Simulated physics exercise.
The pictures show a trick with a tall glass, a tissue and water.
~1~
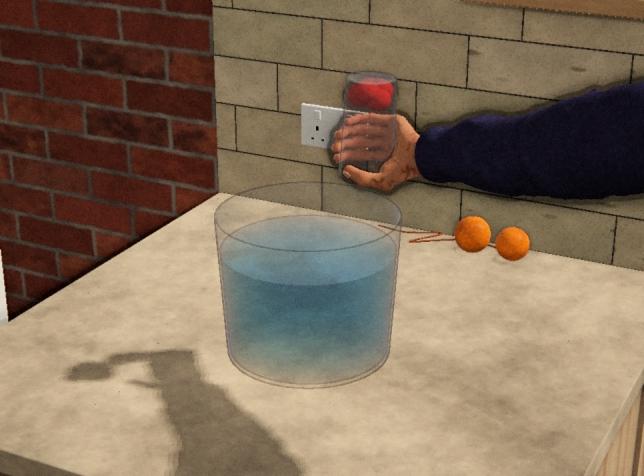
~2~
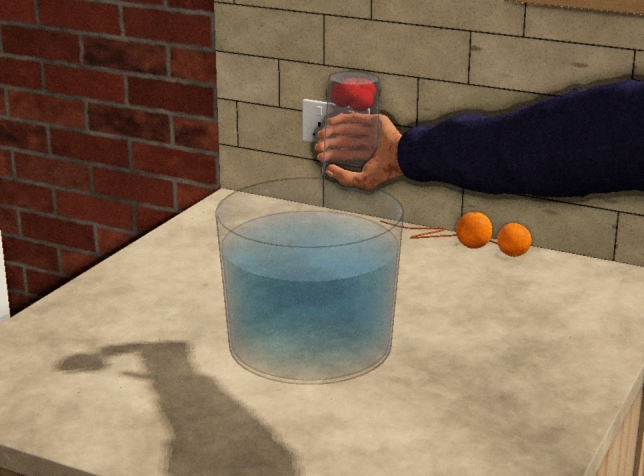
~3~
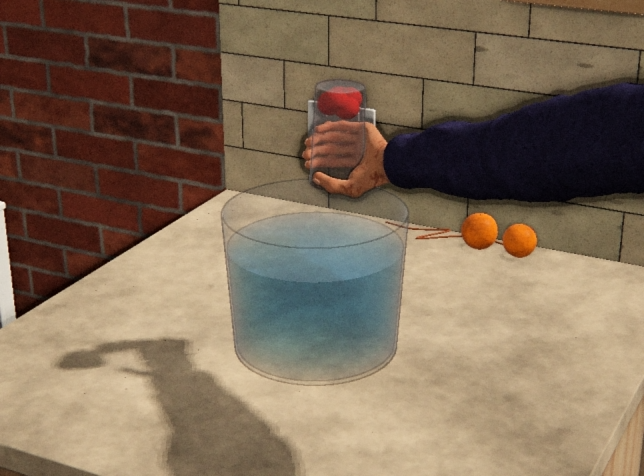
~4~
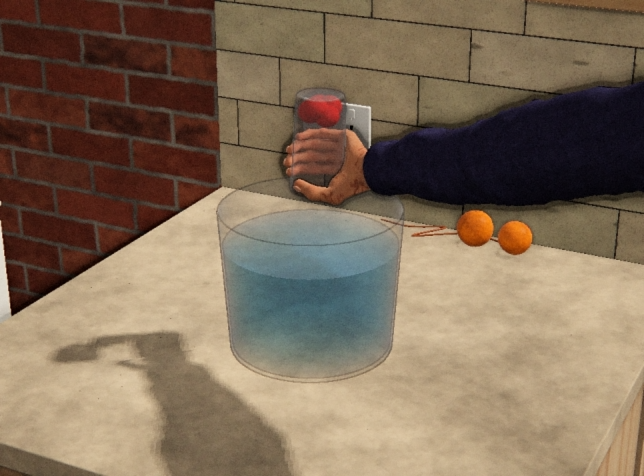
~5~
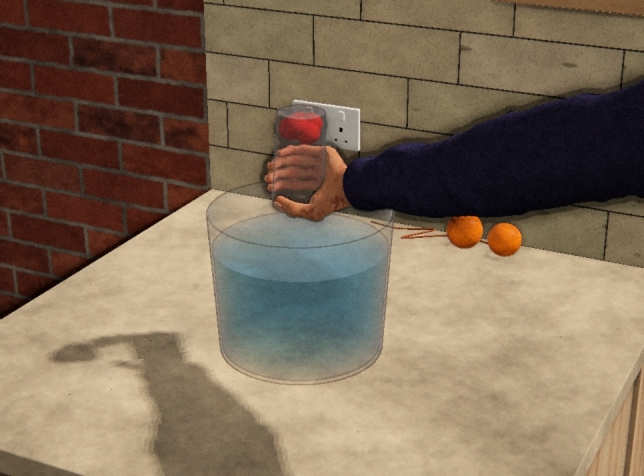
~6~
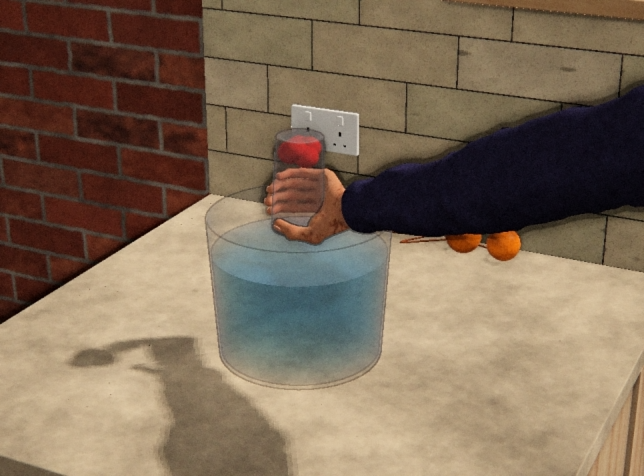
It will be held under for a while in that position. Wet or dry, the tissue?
Under the surface the tissue remains untouched.
Soon after, the tall glass enters the water.
Later, air is trapped inside and holds the level down.
In the end, the tall glass is under, still full of air, and the tissue is dry.
